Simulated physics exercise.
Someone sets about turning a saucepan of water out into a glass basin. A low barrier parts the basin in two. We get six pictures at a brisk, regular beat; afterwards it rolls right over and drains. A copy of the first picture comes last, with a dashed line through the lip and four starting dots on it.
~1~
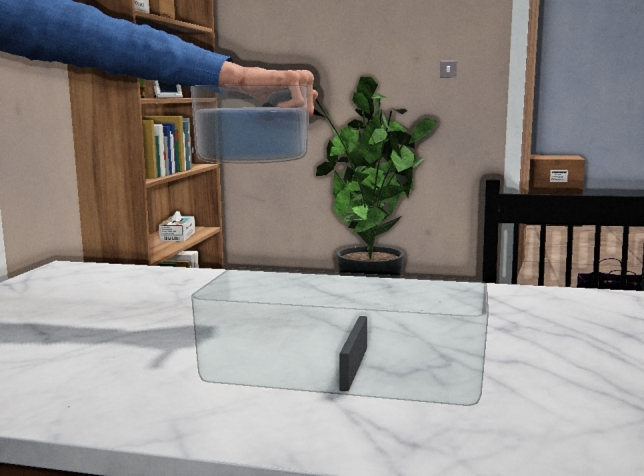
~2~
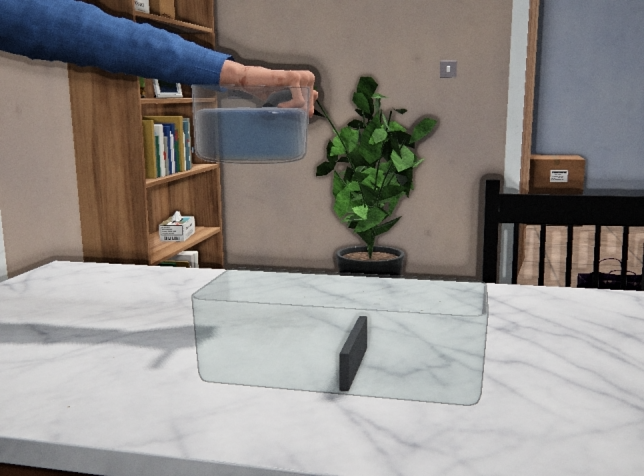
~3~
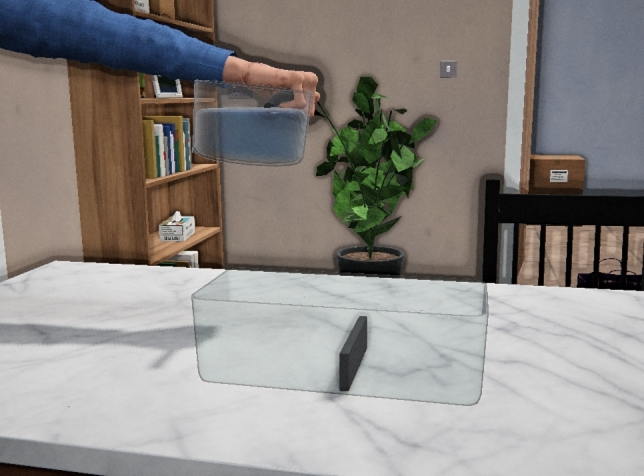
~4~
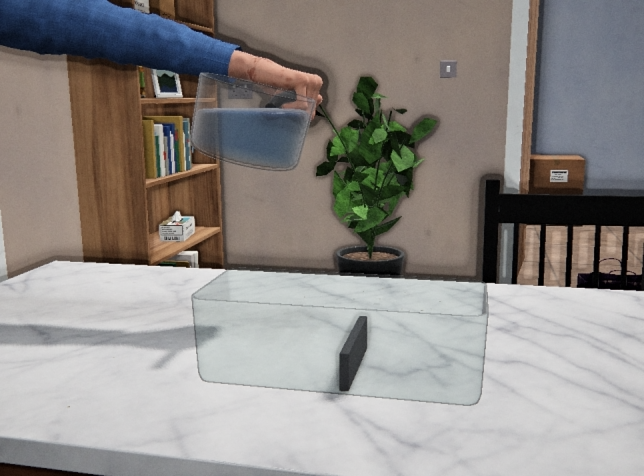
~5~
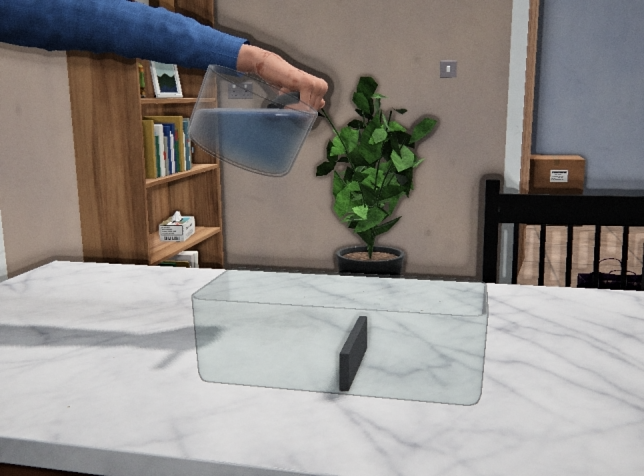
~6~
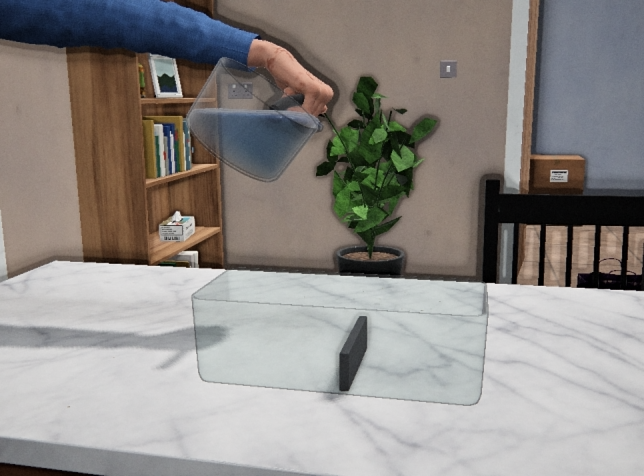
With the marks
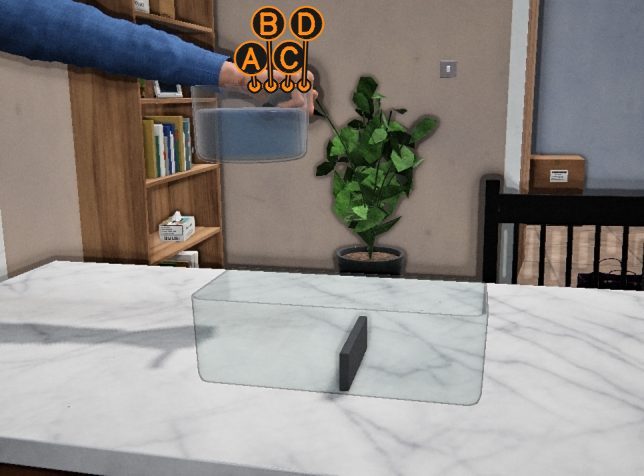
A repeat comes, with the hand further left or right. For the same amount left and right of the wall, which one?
Best: C.
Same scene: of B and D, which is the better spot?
That is spot D.
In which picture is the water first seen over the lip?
Picture 6.
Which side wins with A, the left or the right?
More ends on the left.
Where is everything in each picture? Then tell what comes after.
In the first frame, upright, lip at (304, 85); basin from (200, 378) to (481, 404); top of the wall at (354, 333); nothing has left yet.
In the second frame, upright, lip at (305, 87); nothing has left yet.
In the third frame, tipped about 7°, lip at (308, 92); nothing has left yet.
In the fourth frame, tipped about 15°, lip at (311, 101); nothing has left yet.
In the fifth frame, tipped about 25°, lip at (314, 113); nothing has left yet.
In the sixth frame, tipped about 37°, lip at (315, 127); water is over the lip, down to (315, 127).
On the marked copy, A at (254, 86); B at (270, 85); C at (287, 85); D at (304, 85).
If A is chosen, about 94 % ends left of the wall and 3 % right of it; 3 % is lost outside.
If B is chosen, about 78 % ends left of the wall and 19 % right of it; 3 % is lost outside.
If C is chosen, about 51 % ends left of the wall and 46 % right of it; 3 % is lost outside.
If D is chosen, about 34 % ends left of the wall and 64 % right of it.
